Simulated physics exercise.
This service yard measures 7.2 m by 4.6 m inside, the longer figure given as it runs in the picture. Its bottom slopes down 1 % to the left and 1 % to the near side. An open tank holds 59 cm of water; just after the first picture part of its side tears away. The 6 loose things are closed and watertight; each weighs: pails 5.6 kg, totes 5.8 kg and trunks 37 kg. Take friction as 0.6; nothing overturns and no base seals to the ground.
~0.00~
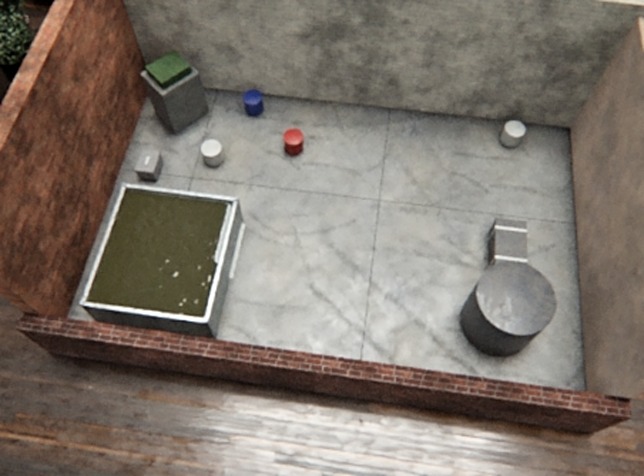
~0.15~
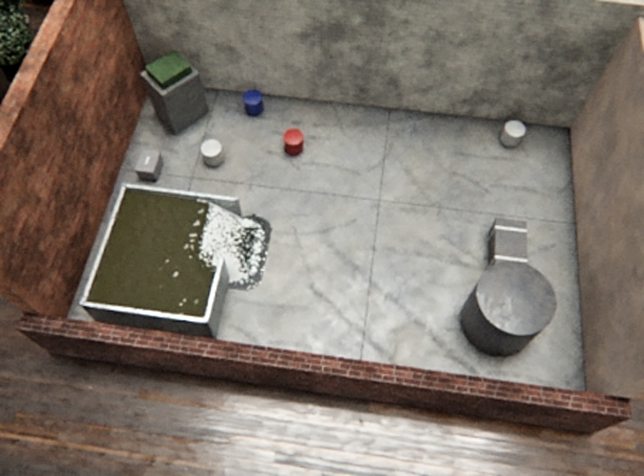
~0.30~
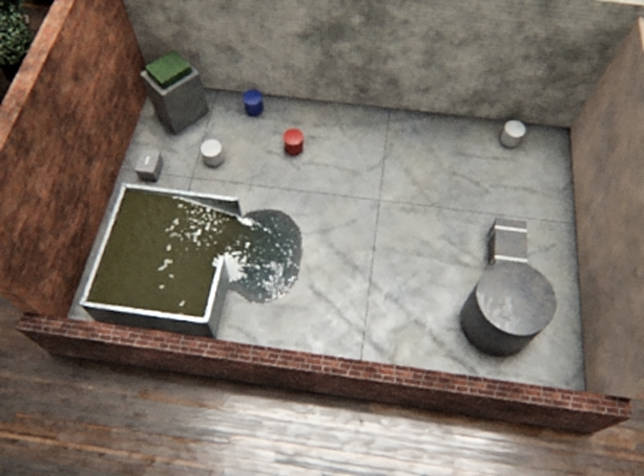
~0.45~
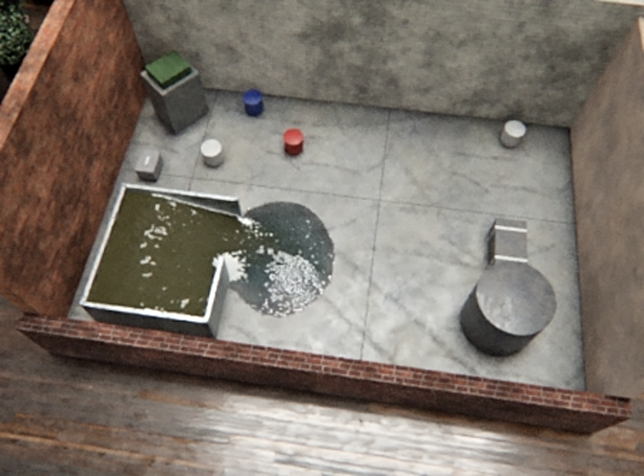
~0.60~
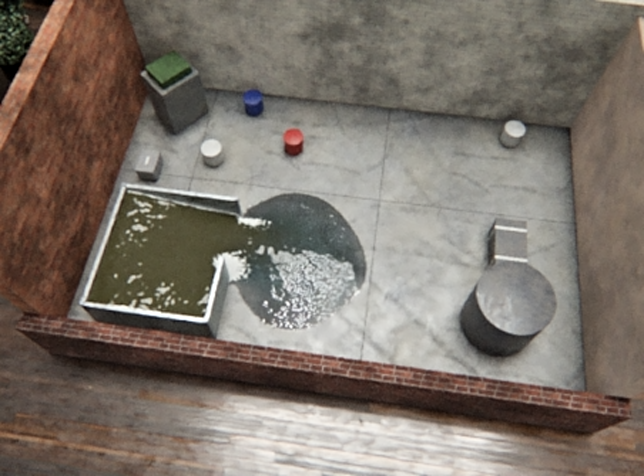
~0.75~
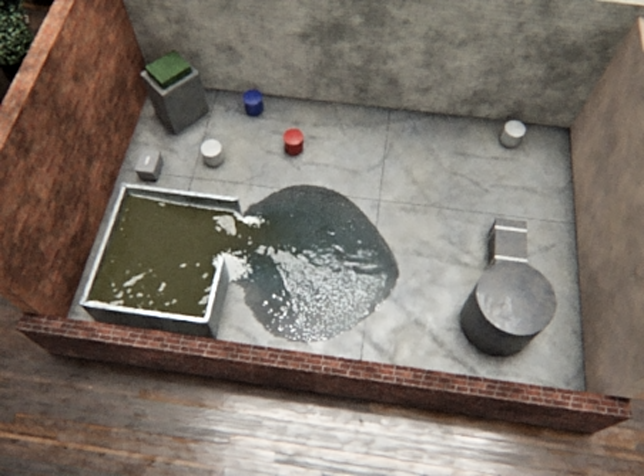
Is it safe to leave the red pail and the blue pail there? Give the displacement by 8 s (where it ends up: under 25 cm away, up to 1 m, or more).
The red pail stays put; the blue pail stays put.
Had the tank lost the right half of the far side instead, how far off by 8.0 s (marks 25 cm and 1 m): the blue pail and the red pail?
Then the blue pail ends far away, the red pail ends far away.
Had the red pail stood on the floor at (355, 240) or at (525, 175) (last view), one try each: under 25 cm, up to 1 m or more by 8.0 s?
In that order: It ends far away; it moves a short way.
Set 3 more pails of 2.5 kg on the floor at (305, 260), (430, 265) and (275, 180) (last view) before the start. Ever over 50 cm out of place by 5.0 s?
In that order: Past it, over, short of it.
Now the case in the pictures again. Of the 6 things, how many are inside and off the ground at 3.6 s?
1 of them.
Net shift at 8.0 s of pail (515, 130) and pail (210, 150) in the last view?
In that order: 40 cm, 0 cm.
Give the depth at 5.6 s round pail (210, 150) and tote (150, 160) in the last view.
Roughly 0 and 0 cm.
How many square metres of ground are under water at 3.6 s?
Some 24 m2.
After 1.6 s the red pail is near (294, 136), 0.0 m from its start, aground; the blue pail is near (253, 97), 0.0 m from its start, aground; 0 afloat.
After 3.6 s the red pail is near (294, 136), 0.0 m from its start, aground; the blue pail is near (253, 97), 0.0 m from its start, aground; 1 afloat.
After 5.6 s the red pail is near (294, 136), 0.0 m from its start, aground; the blue pail is near (253, 97), 0.0 m from its start, aground; 2 afloat.
After 8.0 s the red pail is near (291, 136), 0.0 m from its start, aground; the blue pail is near (253, 97), 0.0 m from its start, aground; 0 afloat.
